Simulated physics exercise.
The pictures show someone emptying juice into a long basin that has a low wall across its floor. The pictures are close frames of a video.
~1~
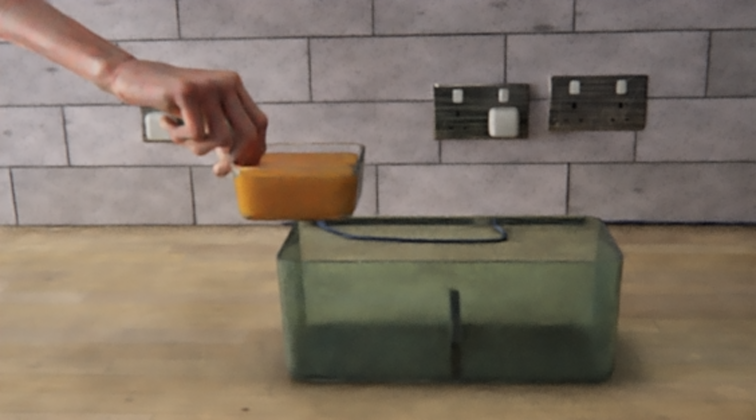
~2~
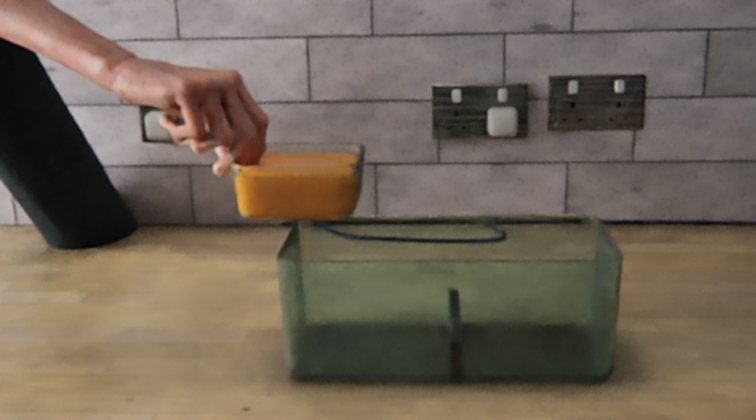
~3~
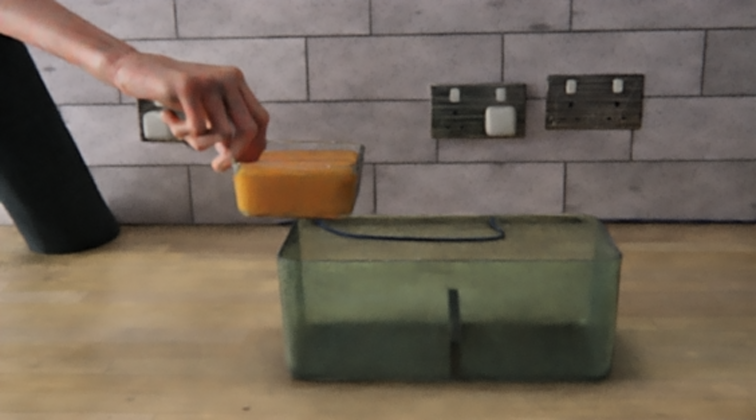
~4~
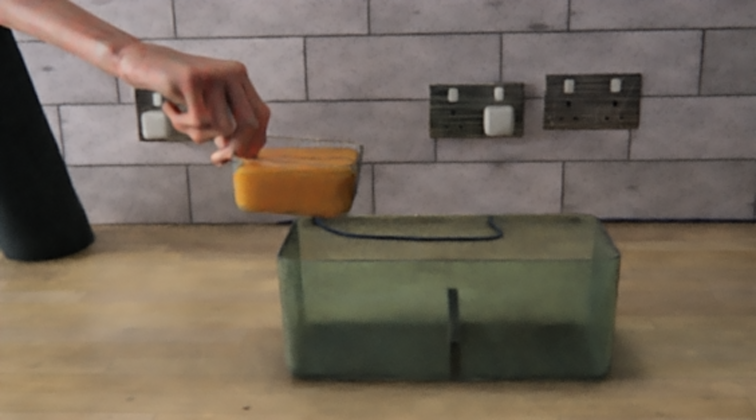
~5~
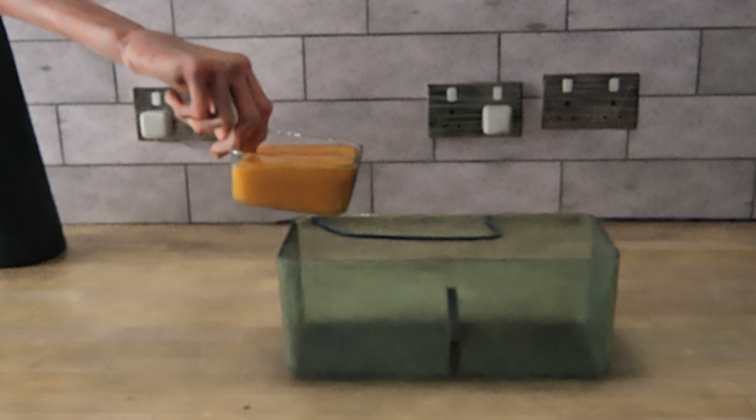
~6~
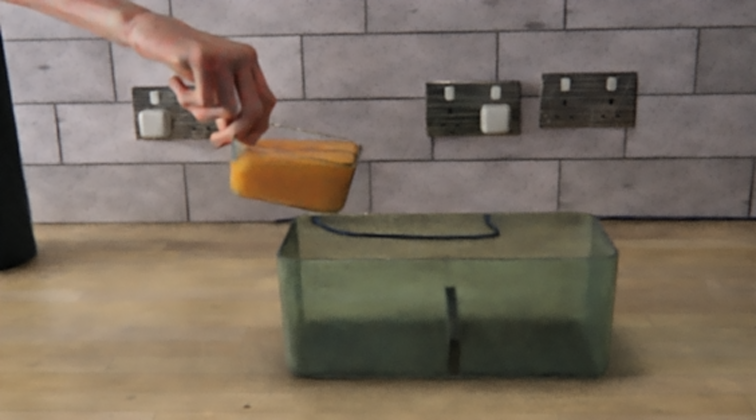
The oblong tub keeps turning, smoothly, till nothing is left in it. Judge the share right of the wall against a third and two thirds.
It comes to from a third to two thirds.
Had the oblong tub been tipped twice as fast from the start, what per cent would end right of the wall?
Some 65 per cent.
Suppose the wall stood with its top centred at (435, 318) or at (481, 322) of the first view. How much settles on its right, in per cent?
In turn 70 and 10 in a hundred.
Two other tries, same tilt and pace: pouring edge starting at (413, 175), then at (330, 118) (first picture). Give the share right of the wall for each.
Roughly 90 per cent, and 15 per cent.
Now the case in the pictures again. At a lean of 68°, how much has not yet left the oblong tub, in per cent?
Some 35 per cent.
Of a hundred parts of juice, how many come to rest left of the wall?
Close to 50 per cent.
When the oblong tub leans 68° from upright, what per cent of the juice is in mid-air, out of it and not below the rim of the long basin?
Roughly 35 in a hundred.
A moment on, the oblong tub is tipped part way and 33 per cent is still to pour, 29 is left of the wall and 1 right of it.
Next, the oblong tub is tipped right over and 3 per cent is still to pour, 44 is left of the wall and 46 right of it.
Then the oblong tub is tipped right over and 0 per cent is still to pour, 52 is left of the wall and 47 right of it.
Later the oblong tub is tipped right over and 0 per cent is still to pour, 52 is left of the wall and 47 right of it.
In the end 52 per cent lies left of the wall, 47 right of it and 1 outside.
